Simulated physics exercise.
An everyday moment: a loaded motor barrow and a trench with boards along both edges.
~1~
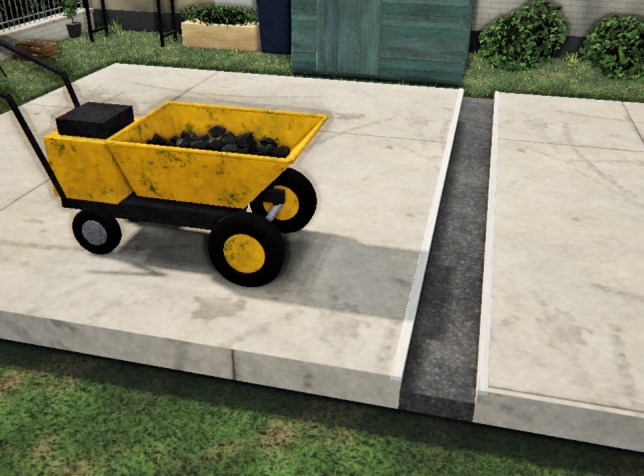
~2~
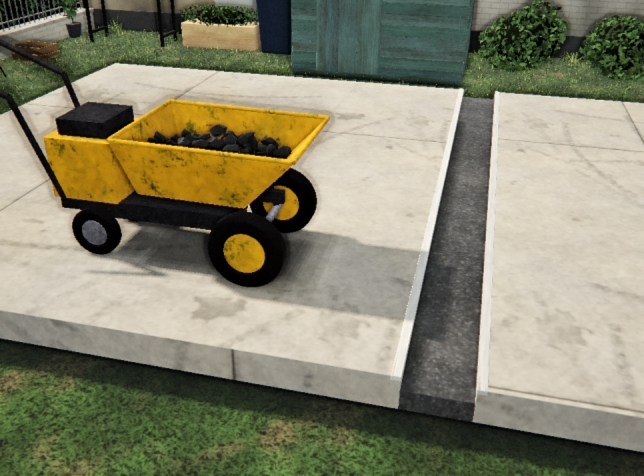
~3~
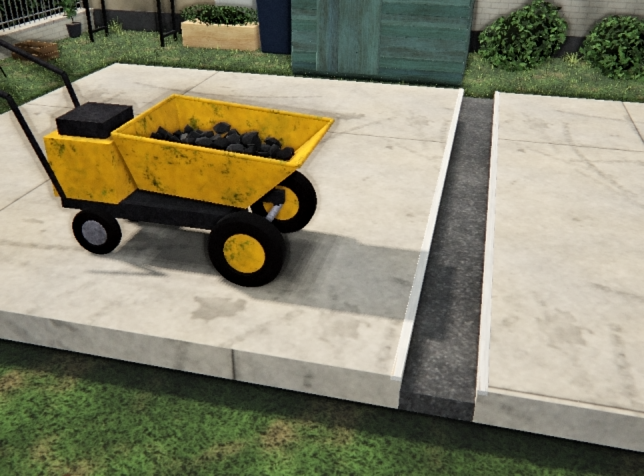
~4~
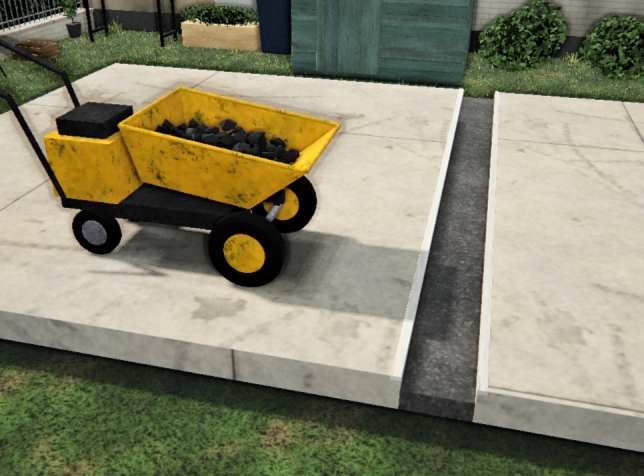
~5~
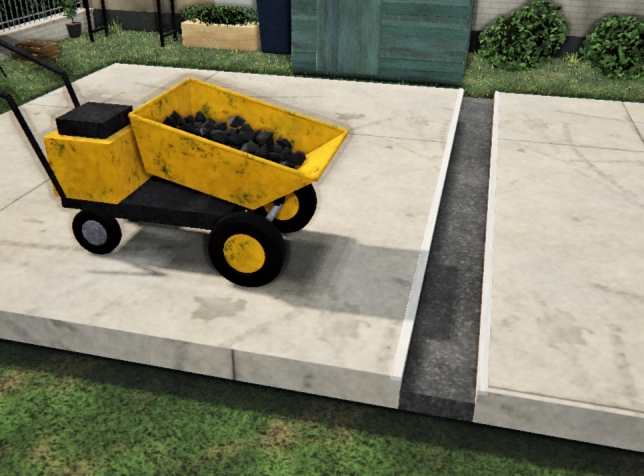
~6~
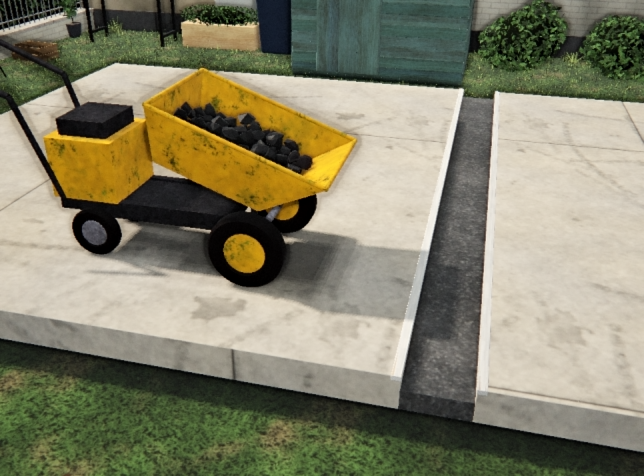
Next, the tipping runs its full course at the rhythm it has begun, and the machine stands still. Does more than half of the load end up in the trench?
Ends mostly outside.
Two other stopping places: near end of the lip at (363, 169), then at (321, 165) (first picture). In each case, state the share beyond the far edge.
First place: Around 20 per cent. Second place: Around 0 per cent.
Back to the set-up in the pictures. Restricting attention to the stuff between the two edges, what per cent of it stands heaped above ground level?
20 per cent, near enough.
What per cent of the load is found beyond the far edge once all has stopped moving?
My estimate is around 0 percent.
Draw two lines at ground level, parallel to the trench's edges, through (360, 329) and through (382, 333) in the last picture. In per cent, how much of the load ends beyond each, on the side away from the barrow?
In order: 70 percent, then 50 percent.
Soon after the last picture, skip tipped steeply; all in the skip.
A little later, skip tipped right over; most in the skip; about a quarter short of the trench; a stray few in or heaped over the trench.
Later still, skip tipped right over; about a quarter in the skip; about half short of the trench; about a quarter in or heaped over the trench.
At rest, skip tipped right over; about a quarter in the skip; about a third short of the trench; about a third in or heaped over the trench; none beyond it.
